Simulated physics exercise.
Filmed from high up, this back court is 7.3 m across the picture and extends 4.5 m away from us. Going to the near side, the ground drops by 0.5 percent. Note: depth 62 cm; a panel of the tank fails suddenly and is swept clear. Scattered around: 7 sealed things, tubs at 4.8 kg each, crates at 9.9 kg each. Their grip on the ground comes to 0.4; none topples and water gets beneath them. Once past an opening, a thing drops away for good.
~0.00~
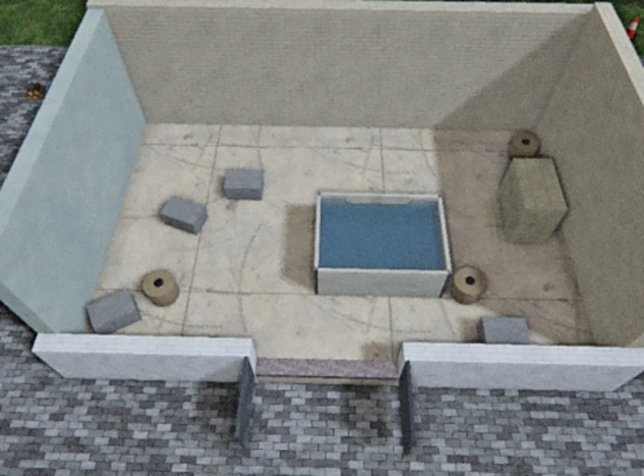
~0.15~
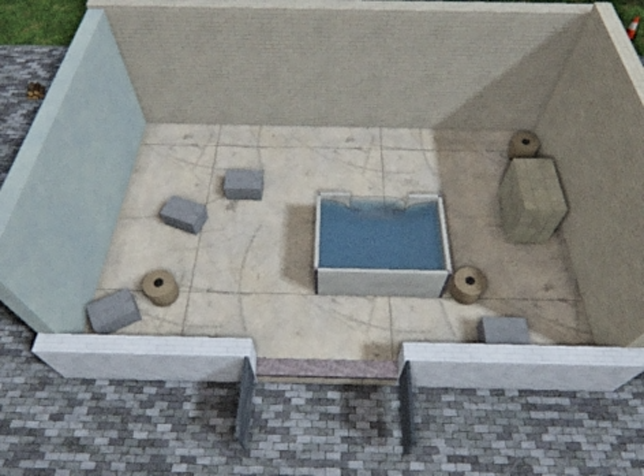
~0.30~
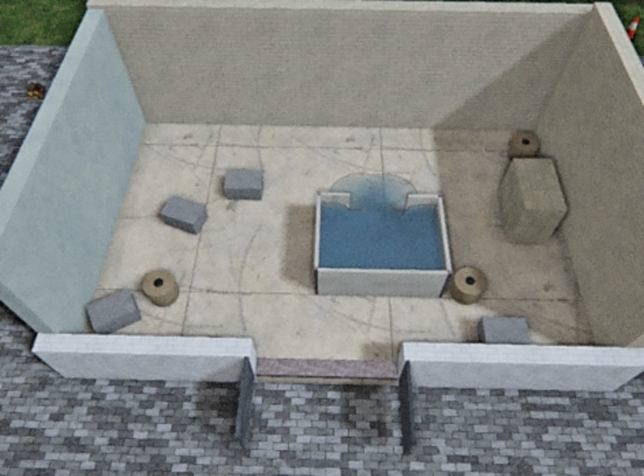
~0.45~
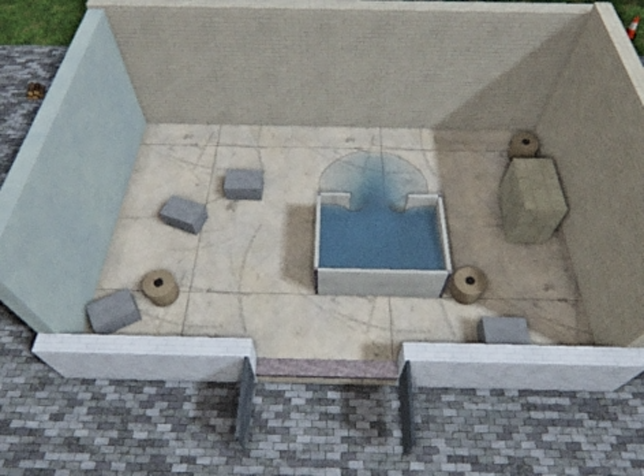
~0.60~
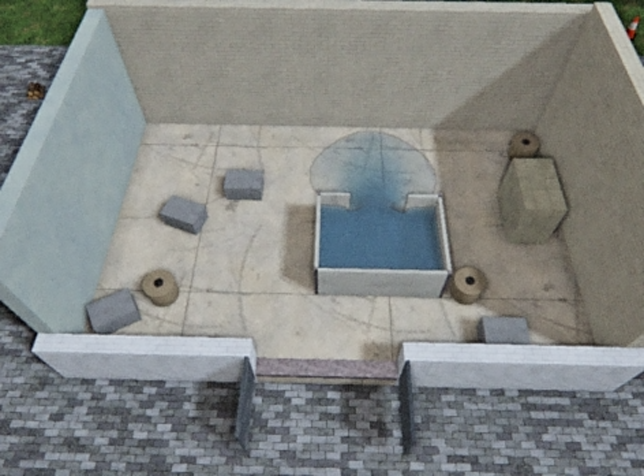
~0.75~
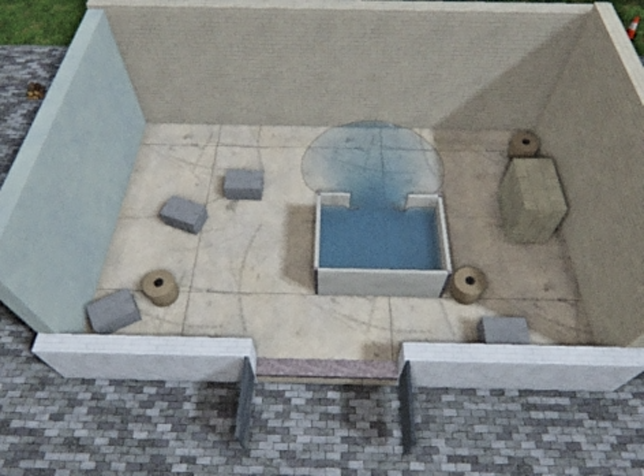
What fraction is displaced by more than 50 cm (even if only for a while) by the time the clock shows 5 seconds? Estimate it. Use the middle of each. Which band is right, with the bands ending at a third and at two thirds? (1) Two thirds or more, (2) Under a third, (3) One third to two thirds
2.
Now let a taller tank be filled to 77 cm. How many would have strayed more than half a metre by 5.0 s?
That would make 2 of them.
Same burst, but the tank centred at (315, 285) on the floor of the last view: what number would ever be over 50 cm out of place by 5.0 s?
Then 2 of them would.
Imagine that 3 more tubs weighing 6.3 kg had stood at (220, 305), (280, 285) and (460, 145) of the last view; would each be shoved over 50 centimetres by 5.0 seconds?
Outcome: Stays within first, stays within next, breaks the threshold last.
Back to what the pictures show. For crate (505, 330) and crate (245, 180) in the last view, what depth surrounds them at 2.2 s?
Some 0 cm at the first, some 0 cm at the second.
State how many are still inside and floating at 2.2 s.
Count: 0.
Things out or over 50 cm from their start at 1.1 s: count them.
That would be 0.
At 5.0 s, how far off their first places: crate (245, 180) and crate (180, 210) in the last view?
The first ends 0 centimetres from its start and the second 0 centimetres.
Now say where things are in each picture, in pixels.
In the first frame, a tub at (470, 281), on the bottom; a tub at (159, 283), on the bottom; water covers 2.4 m2; 0 of 7 have shifted.
In the second frame, a tub at (470, 281) rests on the ground; a tub at (159, 283), on the bottom; water covers 2.9 m2; 0 of 7 have shifted.
In the third frame, a tub at (470, 281) rests on the ground; a tub at (159, 283), on the bottom; water covers 3.6 m2; 0 of 7 have shifted.
In the fourth frame, a tub at (470, 281) rests on the ground; a tub at (159, 283), on the bottom; water covers 4.6 m2; 0 of 7 have shifted.
In the fifth frame, a tub at (470, 281) rests on the ground; a tub at (159, 283), on the bottom; 5.6 m2 under water; 0 of 7 have shifted.
In the sixth frame, a tub at (470, 281) rests on the ground; a tub at (159, 283), on the bottom; water covers 6.6 m2; 0 of 7 have shifted.
After 1.1 s 0 of 7 are over 50 cm from their spots; 0 afloat.
After 2.2 s 0 of 7 are over 50 cm from their spots; 0 afloat.
After 3.5 s 1 of 7 are over 50 cm from their spots; 1 afloat.
After 5.0 s 1 of 7 are over 50 cm from their spots, and 1 have been at some point; 1 afloat.
